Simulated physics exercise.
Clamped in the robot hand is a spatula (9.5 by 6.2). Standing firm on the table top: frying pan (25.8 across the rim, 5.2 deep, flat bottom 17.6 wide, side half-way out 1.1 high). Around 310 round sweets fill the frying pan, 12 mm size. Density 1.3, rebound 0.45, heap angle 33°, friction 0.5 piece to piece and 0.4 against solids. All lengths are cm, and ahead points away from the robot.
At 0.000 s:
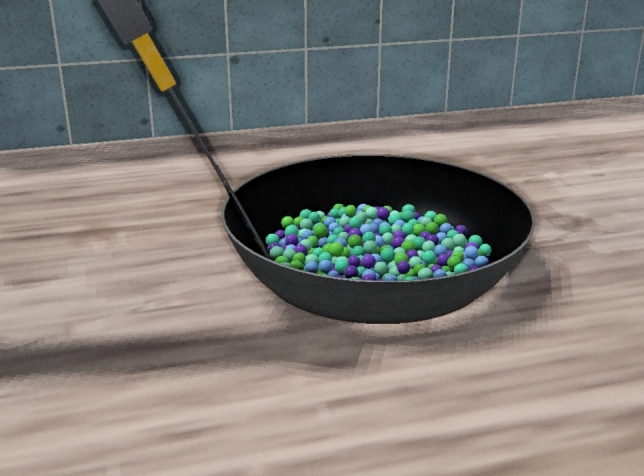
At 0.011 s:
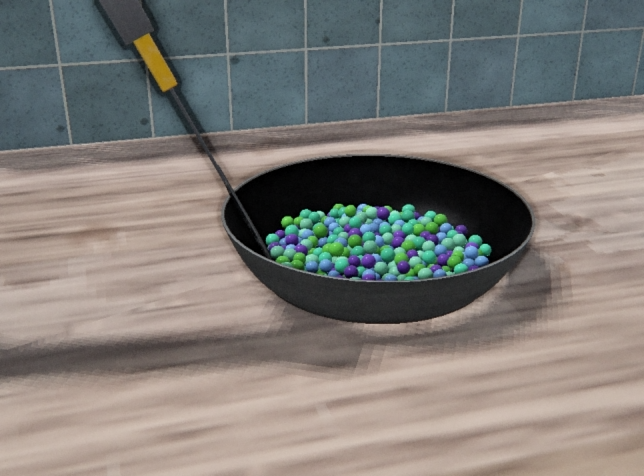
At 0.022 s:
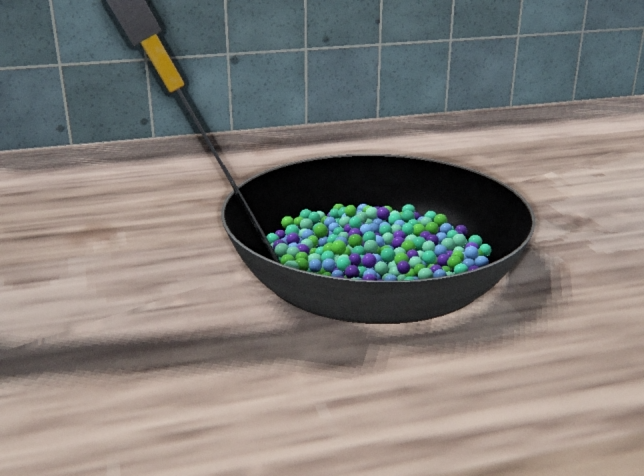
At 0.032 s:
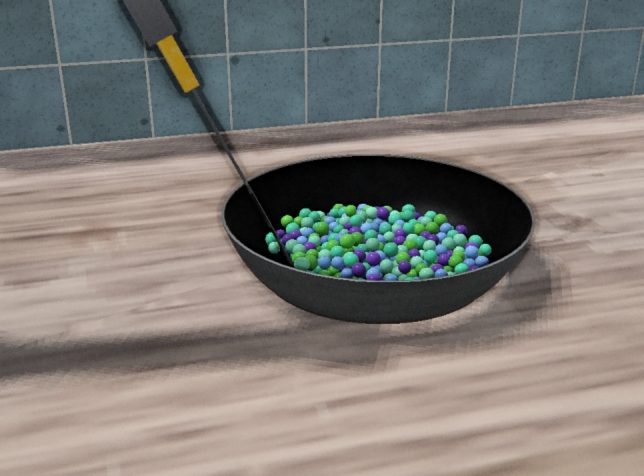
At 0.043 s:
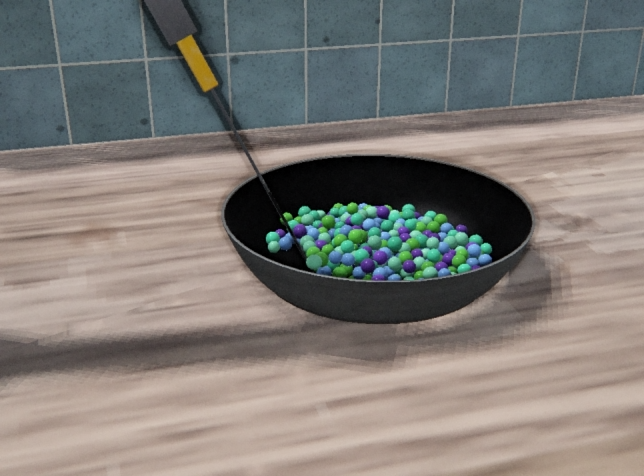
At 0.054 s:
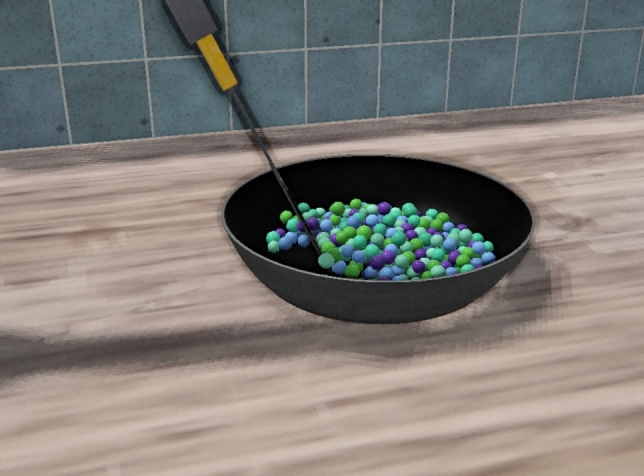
A black frying pan heaped with small round sweets in green, teal, blue and purple stands on a pale, streaky wooden table top, seen from slightly above, with blue-grey tiles behind. A dark spatula with a yellow band slants down from the upper left into the pan's left side. It barely moves at first, then slides rightward through the sweets, shifting some of them, while pan and camera stay still.
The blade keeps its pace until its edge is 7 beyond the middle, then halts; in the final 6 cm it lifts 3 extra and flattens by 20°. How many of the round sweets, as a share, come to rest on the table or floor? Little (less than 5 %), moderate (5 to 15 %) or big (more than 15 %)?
On the table or floor the share is moderate, 5 to 15 %.
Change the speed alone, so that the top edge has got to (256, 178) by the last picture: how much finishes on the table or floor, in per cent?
About 0 per cent.
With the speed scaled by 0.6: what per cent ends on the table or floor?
Some 0 per cent.
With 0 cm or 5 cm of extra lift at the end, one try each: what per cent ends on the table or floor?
Some 5 and 10 per cent.
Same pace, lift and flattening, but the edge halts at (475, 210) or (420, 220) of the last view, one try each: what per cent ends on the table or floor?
Some 20 and 5 per cent.
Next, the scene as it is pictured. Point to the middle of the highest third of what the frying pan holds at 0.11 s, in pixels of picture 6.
Around (411, 229).
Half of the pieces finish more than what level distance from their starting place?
Roughly 4 cm.
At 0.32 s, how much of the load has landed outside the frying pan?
About 6 per cent.
After 0.08 s, sloping 65°, highest piece 8 above the table; 310 in the frying pan.
After 0.11 s, sloping 59°, highest piece 10 above the table; 310 in the frying pan.
After 0.32 s, sloping 45°, highest piece 8 above the table; 287 in the frying pan, 18 on the table or floor, 5 on the blade or in flight.
After 1.37 s, sloping 45°, highest piece 5 above the table; 287 in the frying pan, 23 on the table or floor.
At rest, 287 in the frying pan, 23 on the table or floor. That is 7 % on the table or floor.
